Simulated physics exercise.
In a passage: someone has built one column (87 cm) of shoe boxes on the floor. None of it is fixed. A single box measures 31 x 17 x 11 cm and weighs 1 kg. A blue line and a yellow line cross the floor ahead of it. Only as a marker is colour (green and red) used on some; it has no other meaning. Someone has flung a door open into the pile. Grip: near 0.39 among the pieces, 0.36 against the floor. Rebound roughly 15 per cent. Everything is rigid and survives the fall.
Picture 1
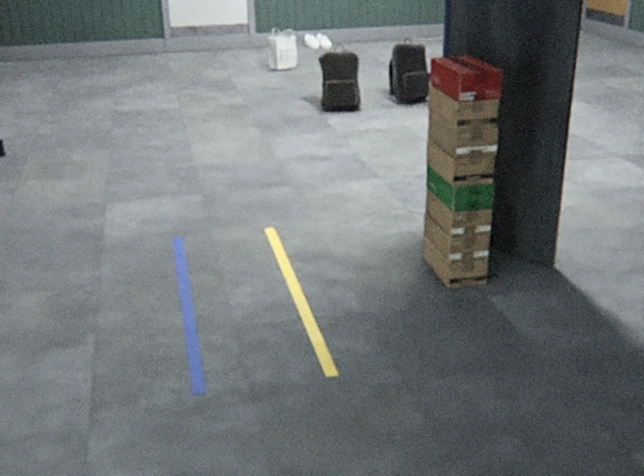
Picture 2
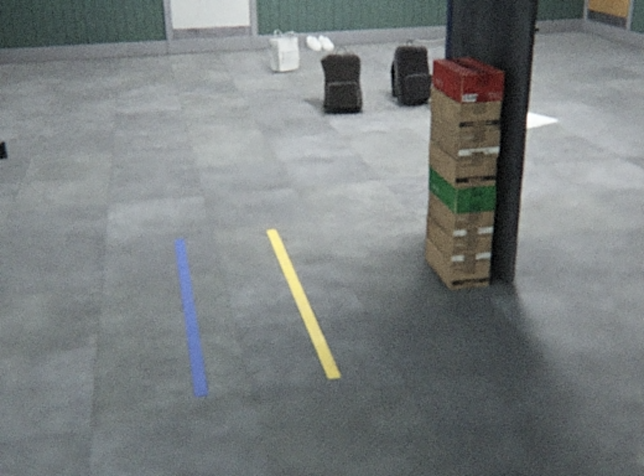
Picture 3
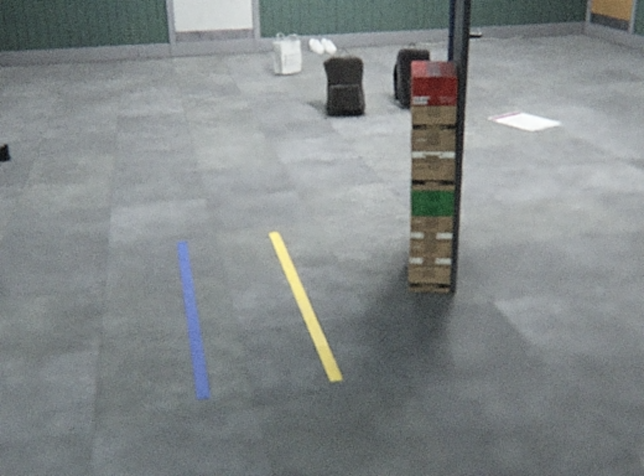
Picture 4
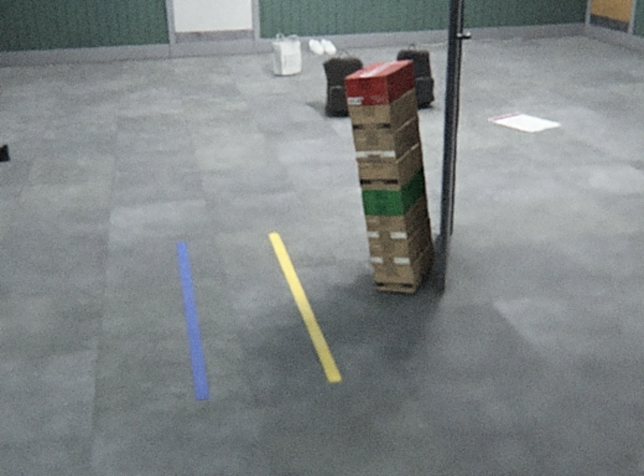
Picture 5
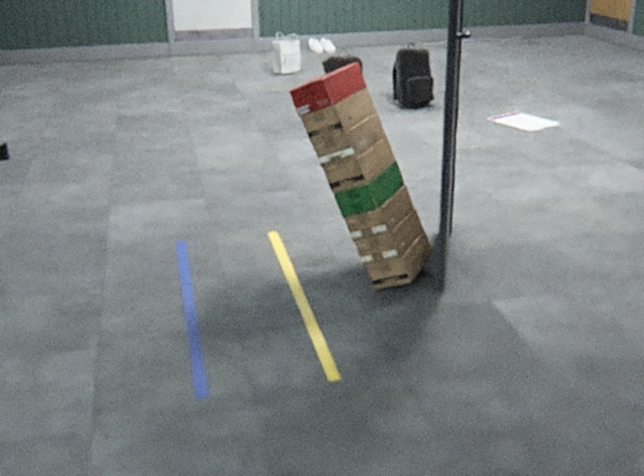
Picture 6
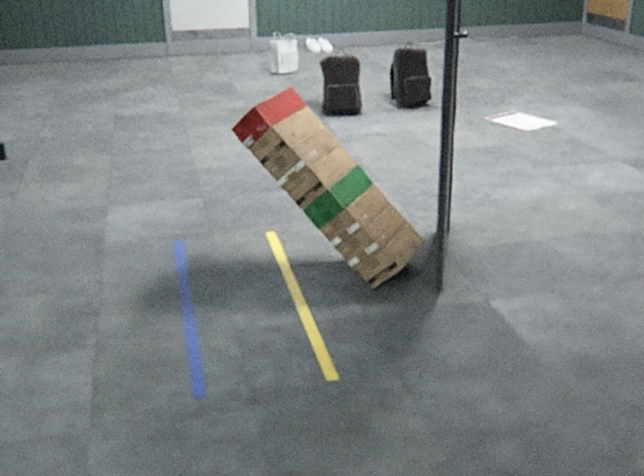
A tall stack of boxes, one red and one green, leaned steeply left toward the yellow and blue floor lines after a dark door swung into it and shoved it sideways.
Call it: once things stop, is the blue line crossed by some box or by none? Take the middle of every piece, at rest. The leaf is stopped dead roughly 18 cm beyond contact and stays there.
By some.
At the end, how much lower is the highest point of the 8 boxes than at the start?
Around 68 centimetres.
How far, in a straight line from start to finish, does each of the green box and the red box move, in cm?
Green: 85 cm, red: 180 cm.
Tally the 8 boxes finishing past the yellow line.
That makes 5.
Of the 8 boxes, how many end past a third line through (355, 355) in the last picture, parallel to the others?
I count 5 of them.
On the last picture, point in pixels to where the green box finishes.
End point in last frame: Roughly (273, 237).
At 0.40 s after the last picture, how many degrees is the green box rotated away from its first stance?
130°.
Then, 0.06 s later than the last frame, none of the 8 boxes past the blue line, 8 disturbed; green box tilted 53°, 10 cm lower; red box tilted 53°, 28 cm lower.
Then, 0.18 s later than the last frame, none of the 8 boxes past the blue line, 8 disturbed; green box on its side; red box tilted 73°, 59 cm lower.
Then, 0.40 s later than the last frame, 1 of the 8 boxes past the blue line; green box on its side; red box tilted 59°, 71 cm lower.
When it is over, 2 of the 8 boxes past the blue line; green box on its side; red box on its side. The farthest middle lies 23 cm beyond that line. In pixels of the last frame, middles, green box near (273, 237), red box near (126, 213).
